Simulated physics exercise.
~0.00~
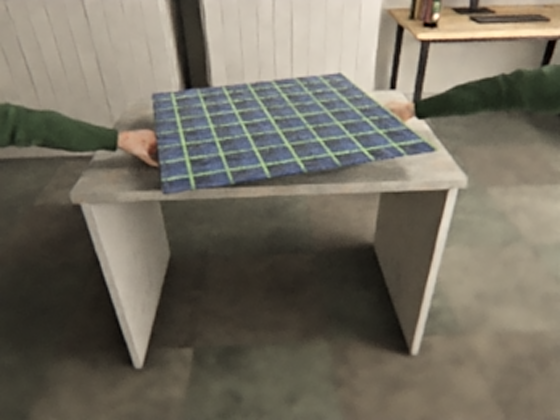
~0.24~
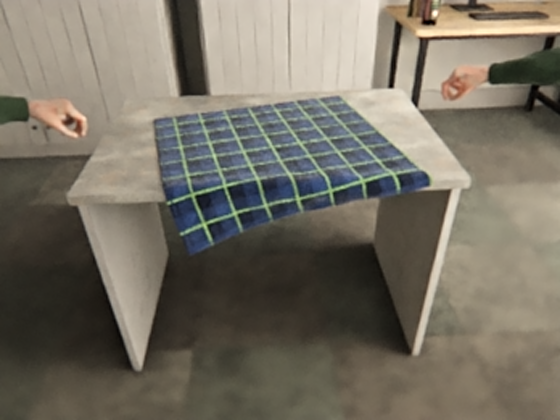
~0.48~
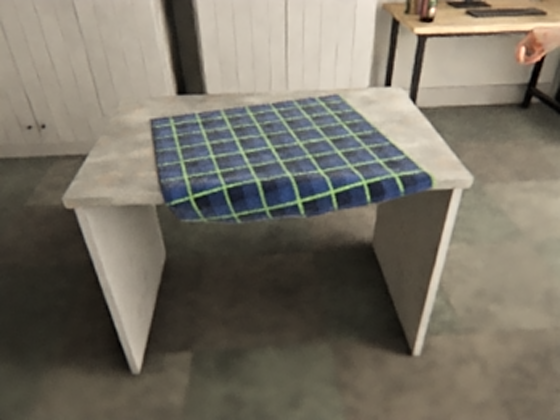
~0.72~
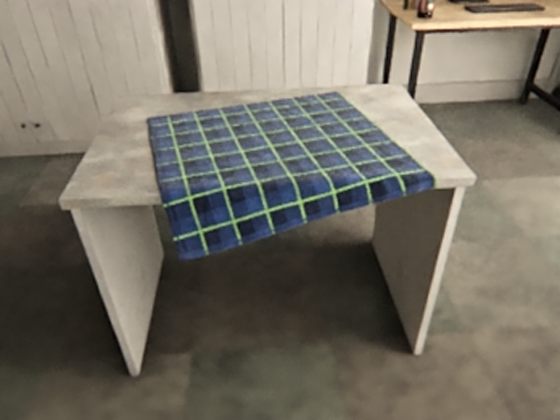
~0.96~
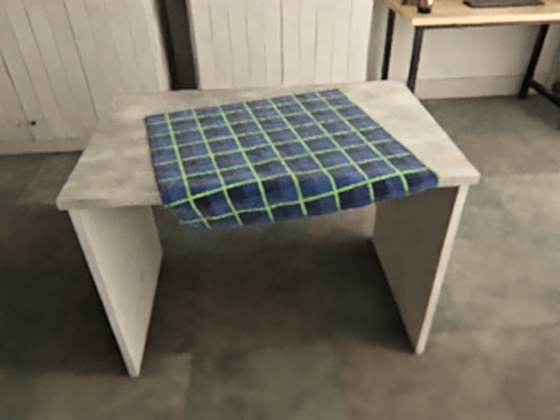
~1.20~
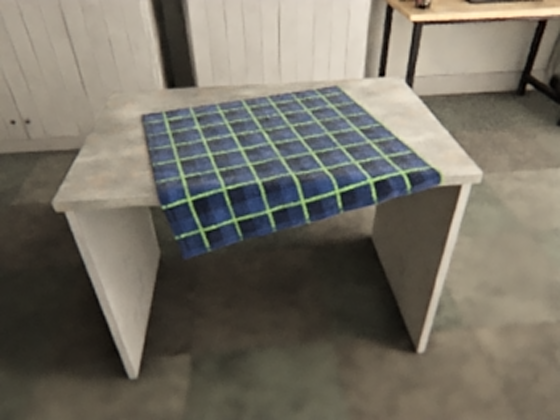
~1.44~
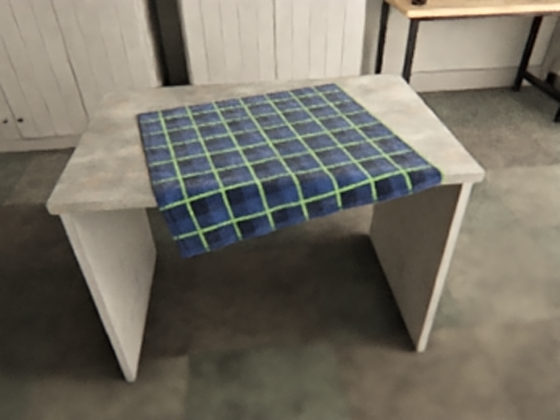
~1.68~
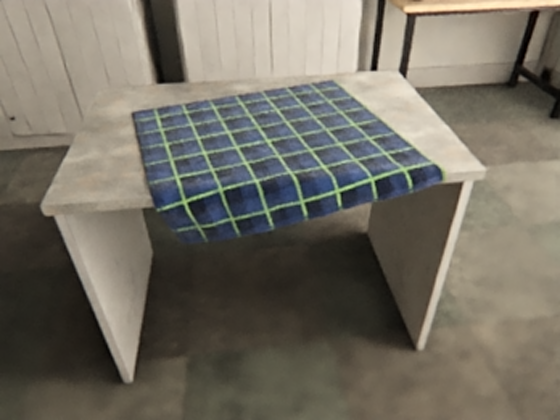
A blue and green checked cloth, released by two hands at either side, drops onto a pale grey desk with its near edge hanging over the front; the hands withdraw, the overhang sways slightly, and the cloth stays on the desktop.
